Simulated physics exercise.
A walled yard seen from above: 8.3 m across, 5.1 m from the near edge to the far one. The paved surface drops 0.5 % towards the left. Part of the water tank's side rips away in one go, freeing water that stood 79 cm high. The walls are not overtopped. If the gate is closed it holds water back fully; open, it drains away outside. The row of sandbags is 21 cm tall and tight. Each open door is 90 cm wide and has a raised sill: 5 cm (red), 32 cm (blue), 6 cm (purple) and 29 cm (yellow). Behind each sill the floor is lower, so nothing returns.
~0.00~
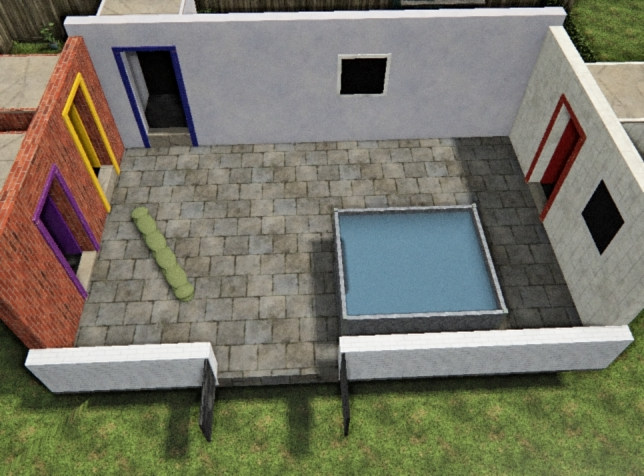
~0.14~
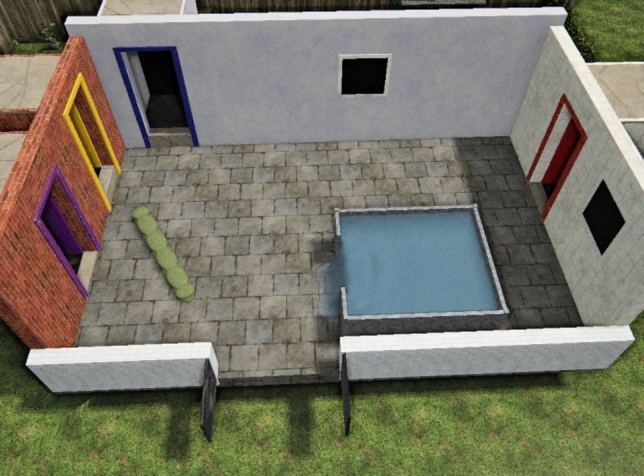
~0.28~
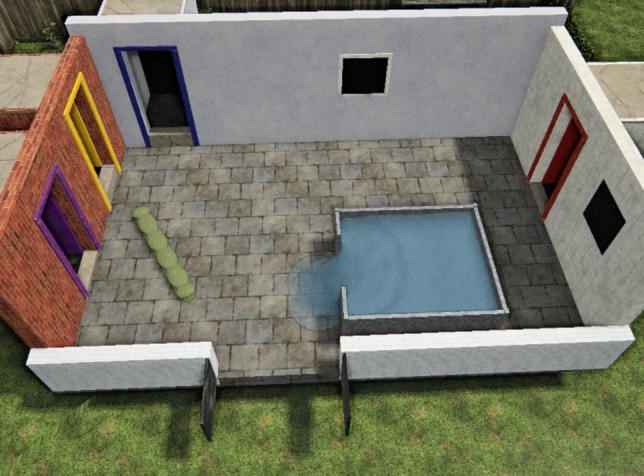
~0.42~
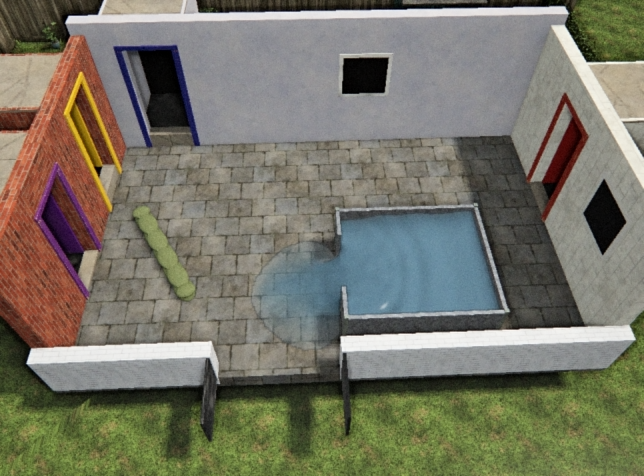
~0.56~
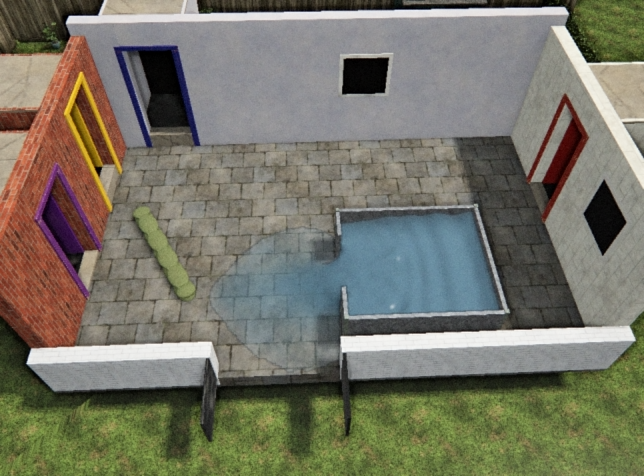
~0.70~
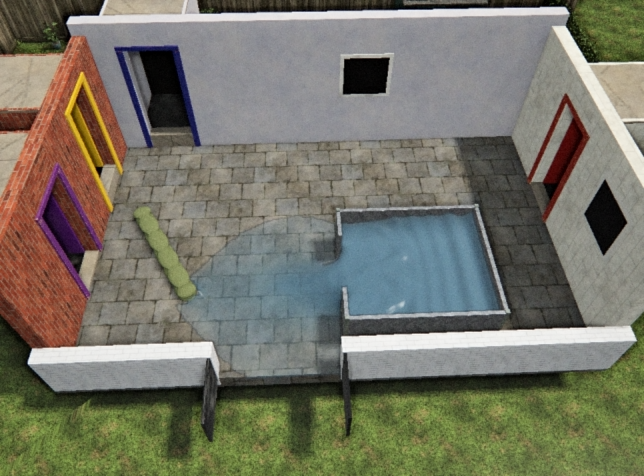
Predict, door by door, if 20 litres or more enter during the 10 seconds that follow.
Door by door: At the red door it passes the limit; at the blue door it keeps below the limit; at the purple door it passes the limit; at the yellow door it does not reach the limit.
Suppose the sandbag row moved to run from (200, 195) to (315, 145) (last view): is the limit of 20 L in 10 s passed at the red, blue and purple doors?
Against that limit: Red below, blue not over, purple past it.
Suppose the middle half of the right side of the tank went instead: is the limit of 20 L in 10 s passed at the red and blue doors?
Against that limit: Red above, blue not over.
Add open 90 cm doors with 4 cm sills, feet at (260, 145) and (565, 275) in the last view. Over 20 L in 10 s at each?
In that order: Over, under.
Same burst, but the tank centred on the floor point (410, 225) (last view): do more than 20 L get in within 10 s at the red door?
Against that limit: Red not over.
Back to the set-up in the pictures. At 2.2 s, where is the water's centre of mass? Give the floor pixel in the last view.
Around (319, 282).
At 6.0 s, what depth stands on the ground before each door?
Depths in cm: Red 0, blue 21, purple 12, yellow 21.
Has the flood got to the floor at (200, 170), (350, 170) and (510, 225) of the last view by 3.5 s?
In turn: Flooded, still dry, still dry.
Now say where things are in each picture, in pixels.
The first frame shows the water tank at (414, 260) is whole and still, 79 cm deep.
In the second frame, water pours out at (342, 279) and has run 0.6 m, to (330, 319); typically 12 cm deep outside, 79 cm at the water tank's back.
In the third frame, the front is at (298, 316), 0.9 m from the gap at (342, 281); 1.0 m2 of floor is under water; 79 cm left at the back of the water tank.
In the fourth frame, the front is at (256, 299), 1.5 m from the gap at (342, 281); 2.2 m2 of floor is under water; 79 cm left at the back of the water tank.
In the fifth frame, water pours out at (342, 281) and has run 2.2 m, to (214, 298); typically 6 cm deep outside, 75 cm at the water tank's back.
In the sixth frame, the front is at (182, 306), 2.7 m from the gap at (343, 281); 6.1 m2 of floor is under water; 69 cm left at the back of the water tank.
After 1.4 s water covers 35 % of the floor and is deepest (44 cm) near (330, 291); red door not reached, blue door not reached, purple door not reached, yellow door not reached.
After 2.2 s water covers 45 % of the floor and is deepest (46 cm) near (98, 347); red door not reached, blue door not reached, purple door 13 cm at the sill, 0 L in, yellow door 9 cm at the sill, 0 L in.
After 3.5 s water covers 45 % of the floor and is deepest (37 cm) near (116, 192); red door not reached, blue door 27 cm at the sill, 0 L in, purple door 10 cm at the sill, 19 L in, yellow door 30 cm at the sill, 0 L in.
After 6.0 s water covers 70 % of the floor and is deepest (24 cm) near (105, 234); red door not reached, blue door 21 cm at the sill, 0 L in, purple door 12 cm at the sill, 41 L in, yellow door 21 cm at the sill, 2 L in.
After 10.0 s water covers 90 % of the floor and is deepest (13 cm) near (475, 187); red door 12 cm at the sill, 45 L in, blue door 12 cm at the sill, 1 L in, purple door 10 cm at the sill, 122 L in, yellow door 12 cm at the sill, 2 L in.
